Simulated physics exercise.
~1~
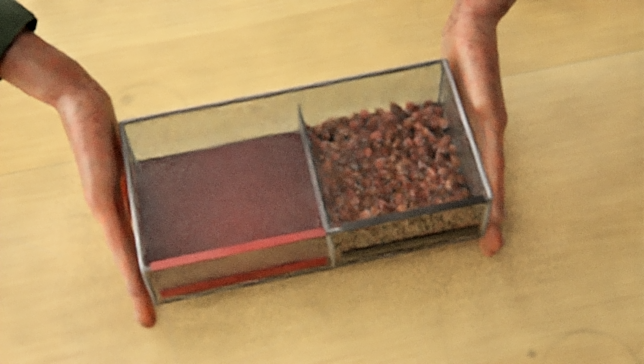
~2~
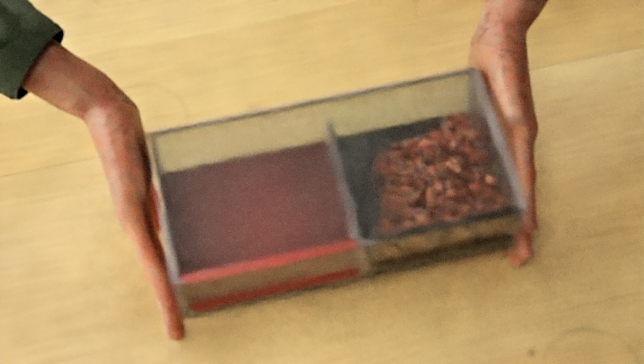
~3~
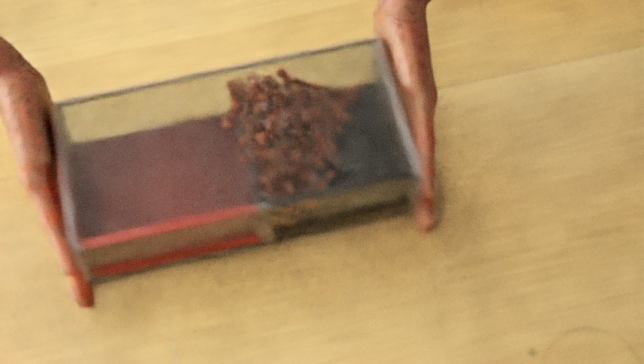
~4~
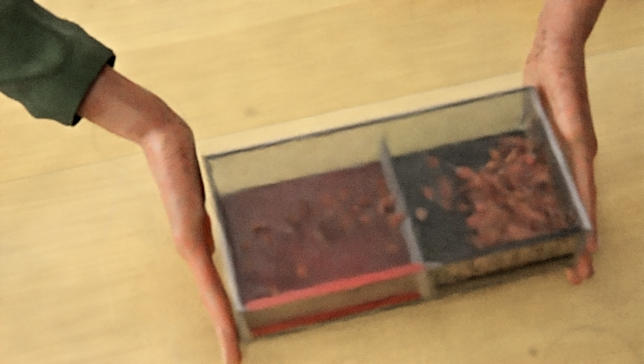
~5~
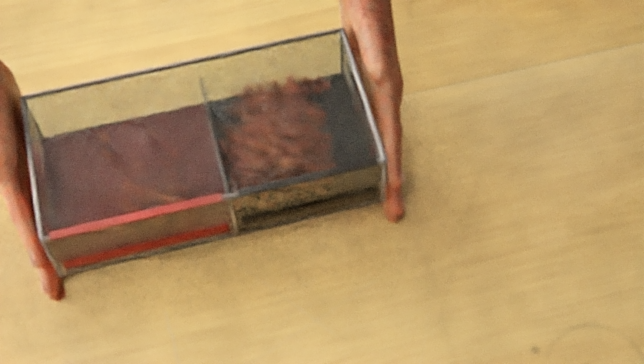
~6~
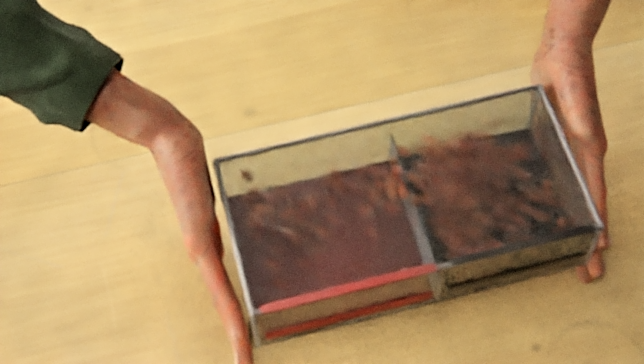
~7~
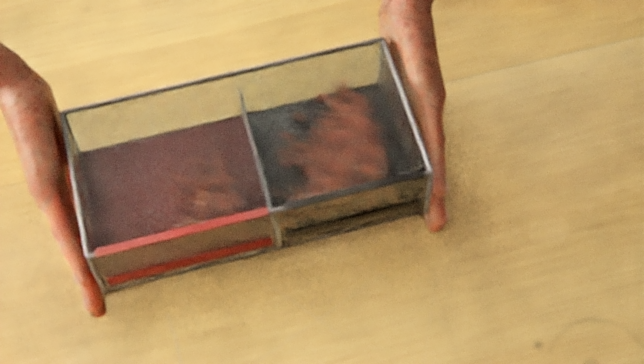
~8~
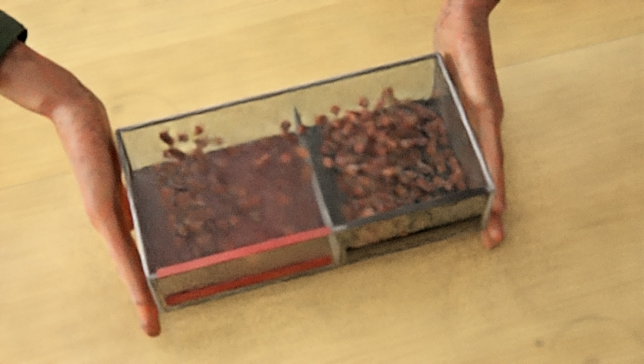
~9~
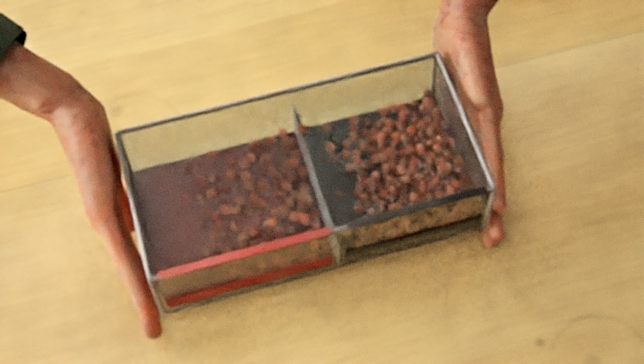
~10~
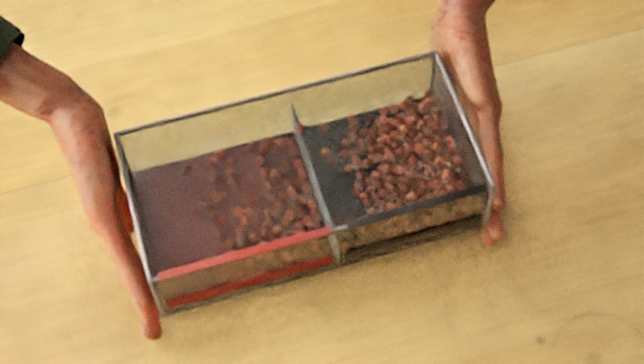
Two hands, one with a dark green sleeve, hold a clear-sided box above a pale wooden table, seen from above at a slant. A low partition splits it into a red-marked left half and a black-floored right half, where reddish-brown pellets lie heaped. The hands slide the box right, then left, and keep shaking it to and fro with wider swings. The pellets bunch up, and some scatter over the partition into the red half. The shaking stops and the pellets settle, most in the black half and a smaller share in the red half.
